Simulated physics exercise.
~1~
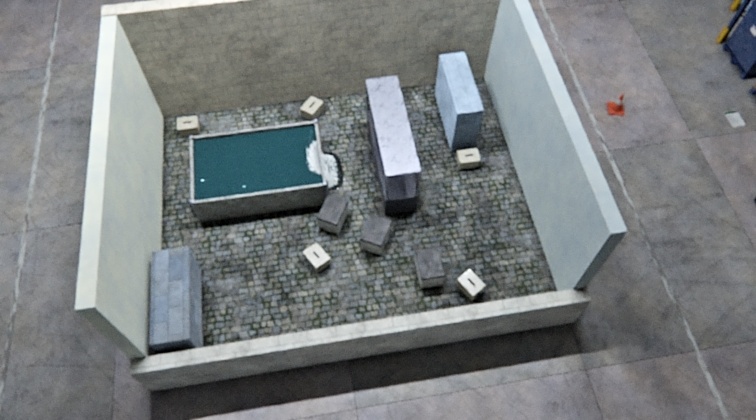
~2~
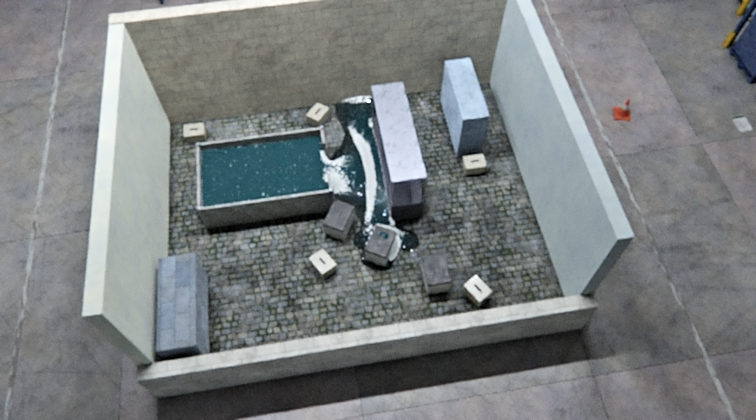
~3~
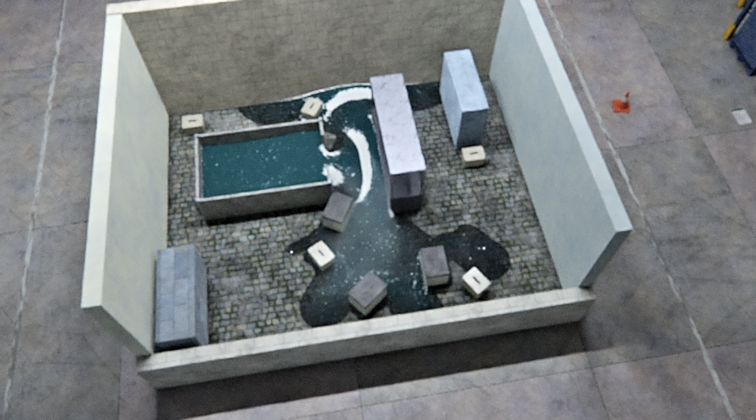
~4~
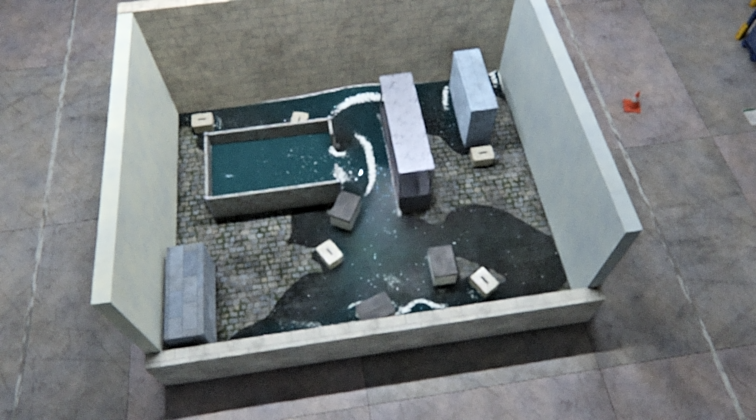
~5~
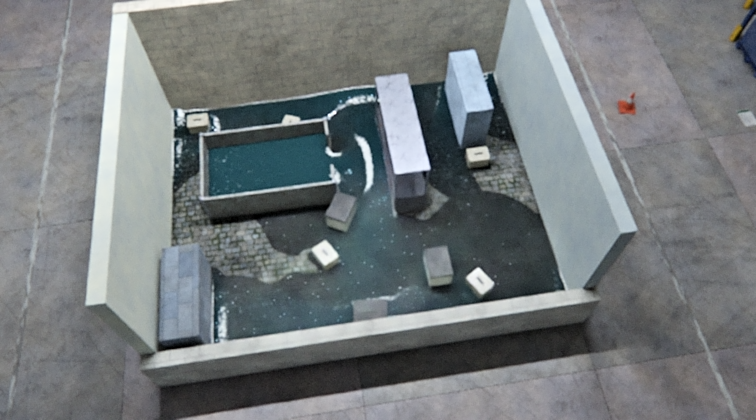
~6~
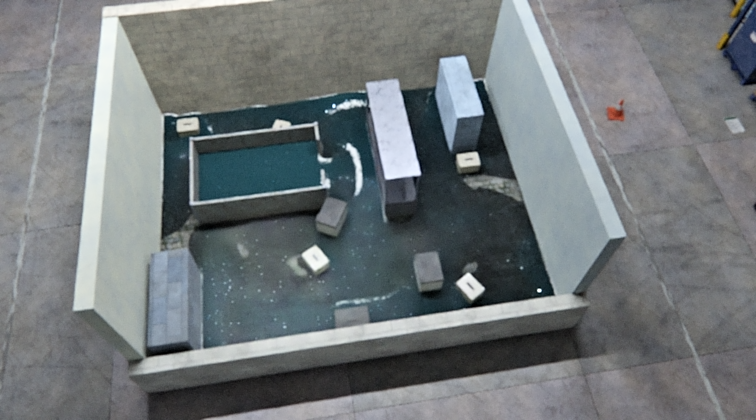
Walled stone hall with a tank of dark green water bursting open, flooding the cobbled floor and shifting a few grey blocks.
